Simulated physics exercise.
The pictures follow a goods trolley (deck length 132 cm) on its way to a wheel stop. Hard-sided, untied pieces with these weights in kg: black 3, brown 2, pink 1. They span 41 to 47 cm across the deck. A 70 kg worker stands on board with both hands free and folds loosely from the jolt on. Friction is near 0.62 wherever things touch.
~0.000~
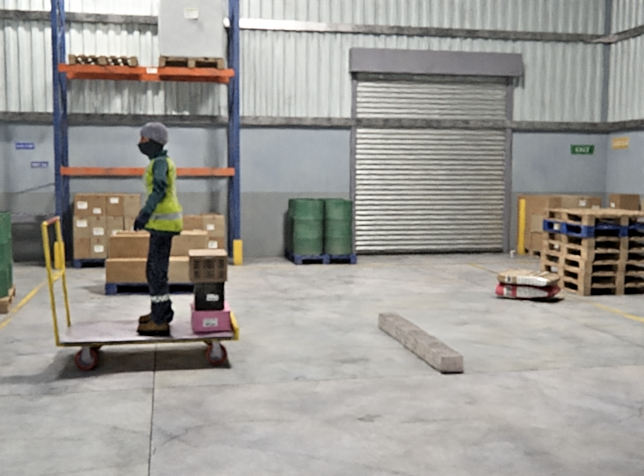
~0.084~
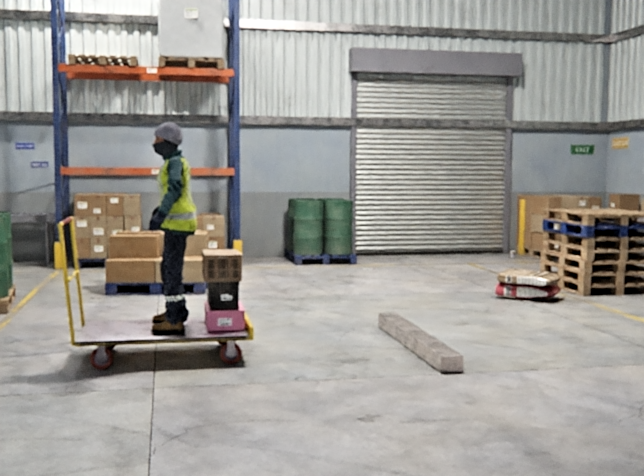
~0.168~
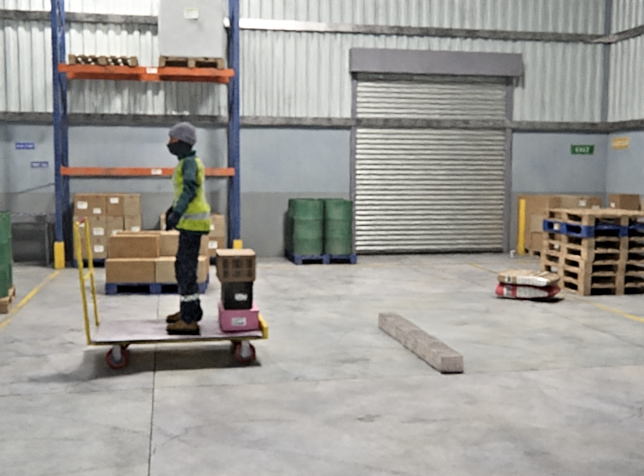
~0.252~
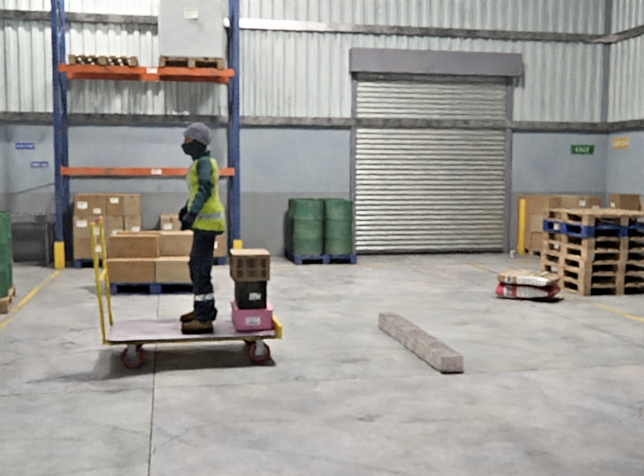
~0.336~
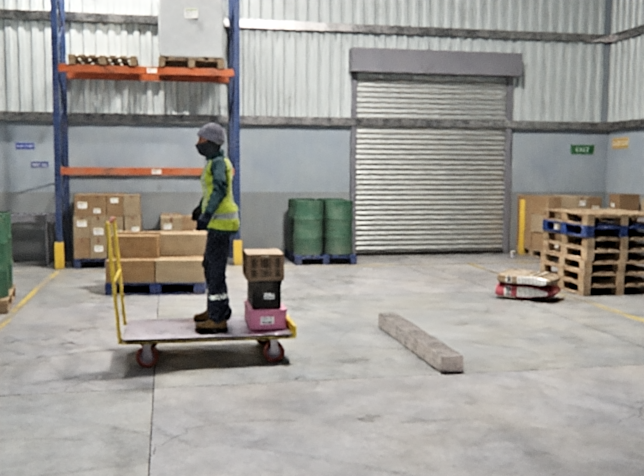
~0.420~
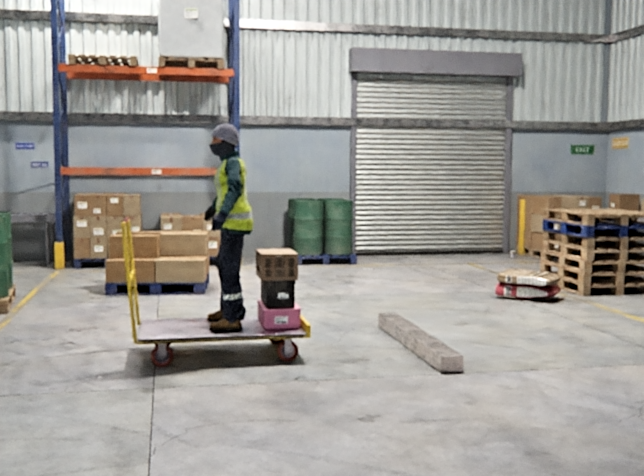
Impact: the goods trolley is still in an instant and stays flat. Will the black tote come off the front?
The black tote goes over the front rim.
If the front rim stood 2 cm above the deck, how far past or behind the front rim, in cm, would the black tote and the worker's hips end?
In that case black 70 past, hips 90 past.
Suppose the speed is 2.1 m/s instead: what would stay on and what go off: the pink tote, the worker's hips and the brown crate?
In that case pink on, hips off, brown off.
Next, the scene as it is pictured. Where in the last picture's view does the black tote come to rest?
At about (478, 330).
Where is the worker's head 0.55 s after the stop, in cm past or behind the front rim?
Some 20 cm behind it.
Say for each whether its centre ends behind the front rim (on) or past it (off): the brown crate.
In the end: Brown off.
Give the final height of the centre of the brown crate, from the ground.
Roughly 10 cm above it.
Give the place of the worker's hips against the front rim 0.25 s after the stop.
Some 15 cm behind it.
The wheels strike at 1.16 s.
After 1.41 s the black tote is 6 cm behind the rim, tilted 25°, near (410, 285) in the last picture's view.
After 1.71 s the black tote is 19 cm past the rim, tilted 125°, near (437, 314) in the last picture's view.
After 2.16 s the black tote is 43 cm past the rim, tilted 145°, near (462, 327) in the last picture's view.
Final state at 4.6 s, past the rim, black tote, brown crate and the worker's hips; behind it, pink tote.
